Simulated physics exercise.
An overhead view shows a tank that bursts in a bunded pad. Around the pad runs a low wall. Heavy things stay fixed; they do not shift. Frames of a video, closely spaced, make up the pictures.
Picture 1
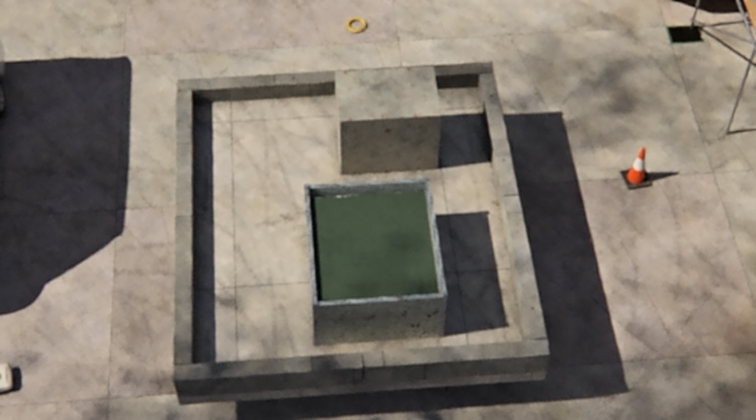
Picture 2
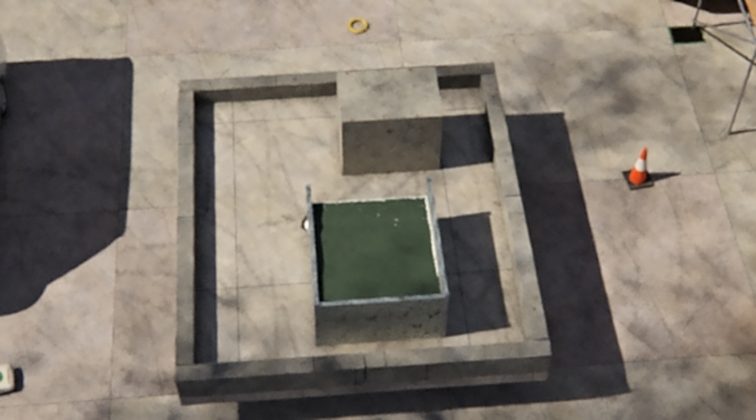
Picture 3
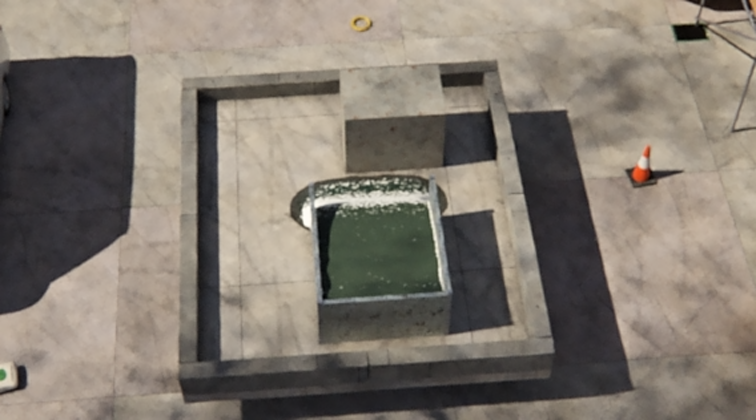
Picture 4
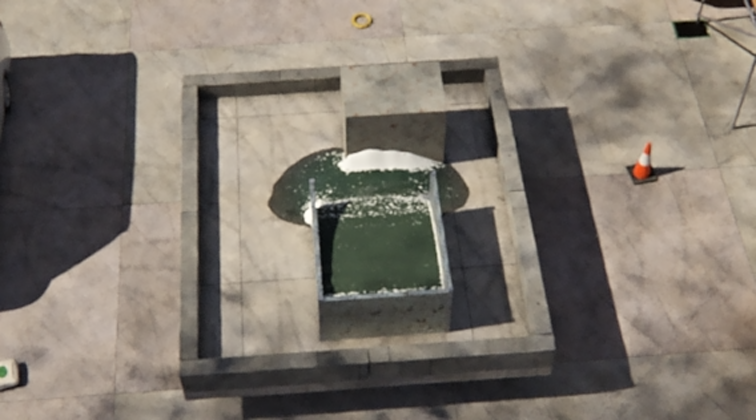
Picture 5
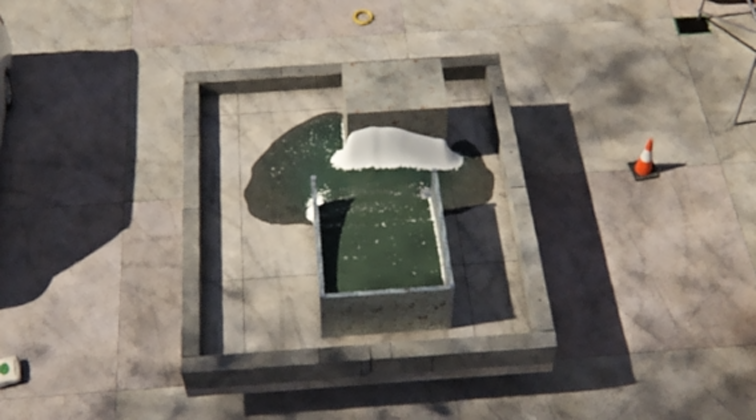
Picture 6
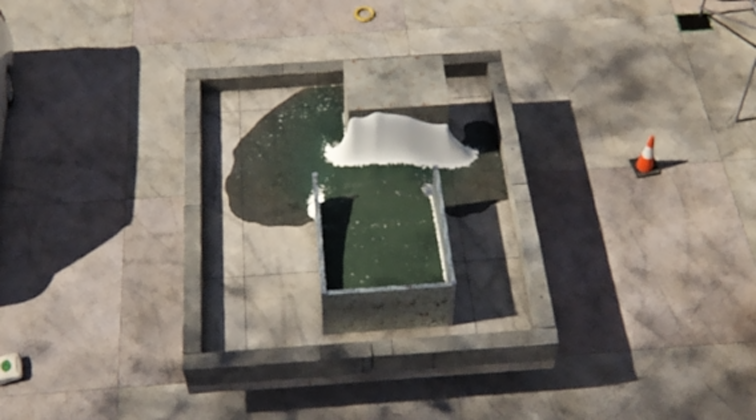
On a paved area seen from above, the far side of a square tank of green water opens inside a low wall, and water pours out, foams white against a concrete block and spreads across the pad to both sides.
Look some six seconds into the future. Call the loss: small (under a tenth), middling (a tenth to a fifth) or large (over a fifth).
Small.
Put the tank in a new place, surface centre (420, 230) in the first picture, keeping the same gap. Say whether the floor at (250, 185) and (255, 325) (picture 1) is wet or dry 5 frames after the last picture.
Results, in sequence: Inundated; unwetted.
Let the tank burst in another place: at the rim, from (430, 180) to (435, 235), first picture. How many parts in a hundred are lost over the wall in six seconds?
About 12 %.
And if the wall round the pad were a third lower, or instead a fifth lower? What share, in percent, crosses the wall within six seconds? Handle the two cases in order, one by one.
16 and 10 per cent, in that order.
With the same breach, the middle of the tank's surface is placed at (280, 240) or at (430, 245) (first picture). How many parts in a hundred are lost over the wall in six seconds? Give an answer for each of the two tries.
Log: 14 percent, 6 percent, in order.
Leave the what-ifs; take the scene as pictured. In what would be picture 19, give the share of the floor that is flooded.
Estimate: Some 75 in a hundred.
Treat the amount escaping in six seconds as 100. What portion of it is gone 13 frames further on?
Somewhere around 85 per cent, I'd say.
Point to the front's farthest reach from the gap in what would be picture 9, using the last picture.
Approximate pixel: (204, 96).
A moment on, water covers 35 % of the floor; the low wall has let 0 % over.
Next, water covers 45 % of the floor; the low wall has let 0 % over.
Then, water covers 60 % of the floor; the low wall has let 4 % over.
Later, water covers 80 % of the floor; the low wall has let 4 % over.
In the end, water covers 80 % of the floor; the low wall has let 4 % over.
